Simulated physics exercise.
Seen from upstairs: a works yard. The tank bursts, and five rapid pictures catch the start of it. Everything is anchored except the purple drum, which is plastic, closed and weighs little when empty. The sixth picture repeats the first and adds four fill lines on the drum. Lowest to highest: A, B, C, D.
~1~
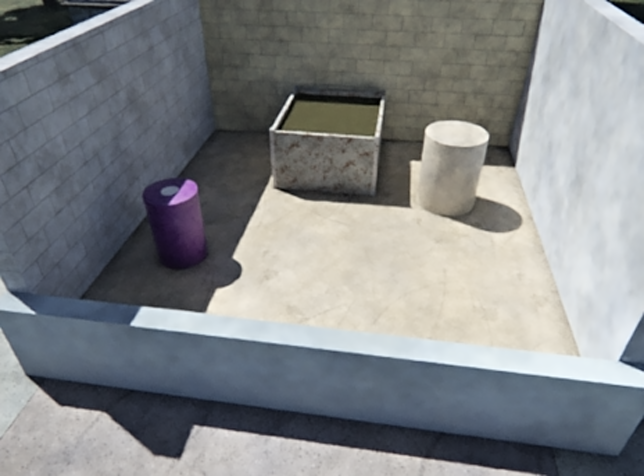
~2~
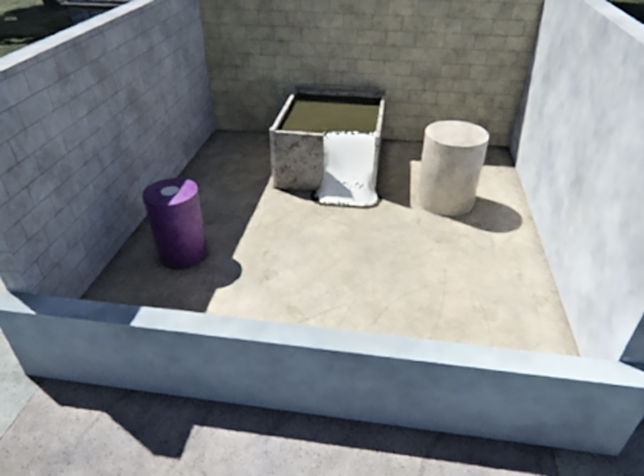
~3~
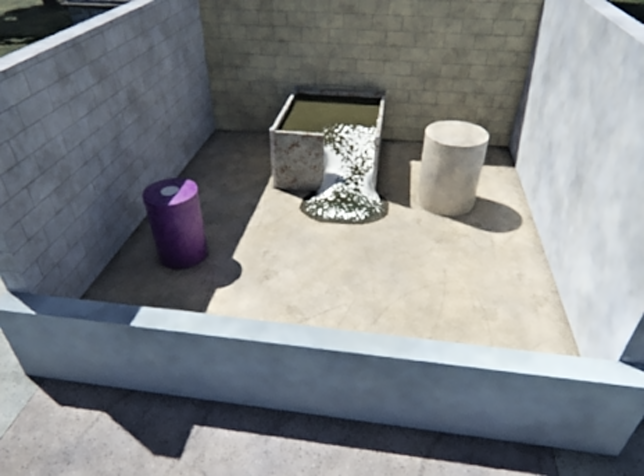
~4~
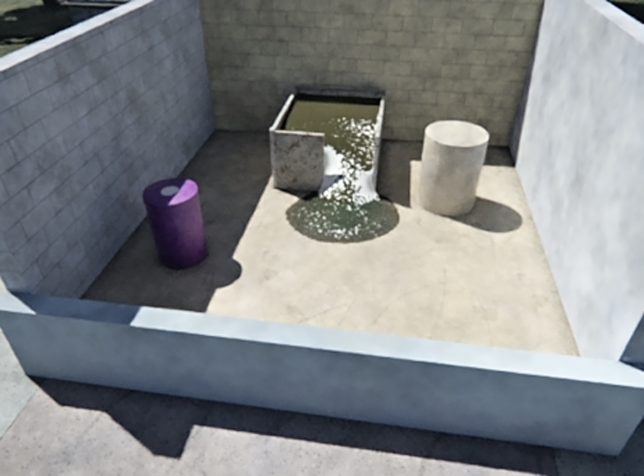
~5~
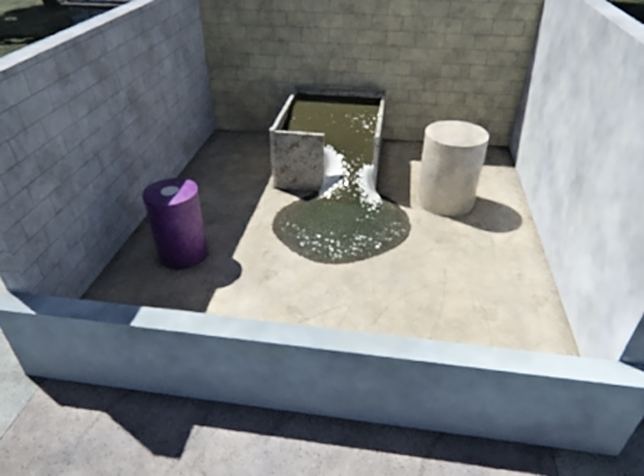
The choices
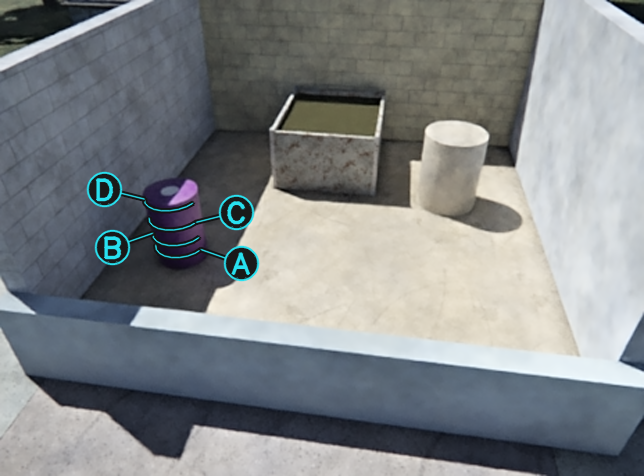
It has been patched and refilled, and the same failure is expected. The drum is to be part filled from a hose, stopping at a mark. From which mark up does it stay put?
Mark A just does it.
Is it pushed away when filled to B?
No, that is safe.
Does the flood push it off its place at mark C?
No, that is safe.
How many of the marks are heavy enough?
All four.
On the marked copy, A at (171, 257); B at (168, 245); C at (165, 229); D at (161, 210); from the bottom up A, B, C, D.
With A, it does not move.
With B, it does not move.
With C, it does not move.
With D, it does not move.
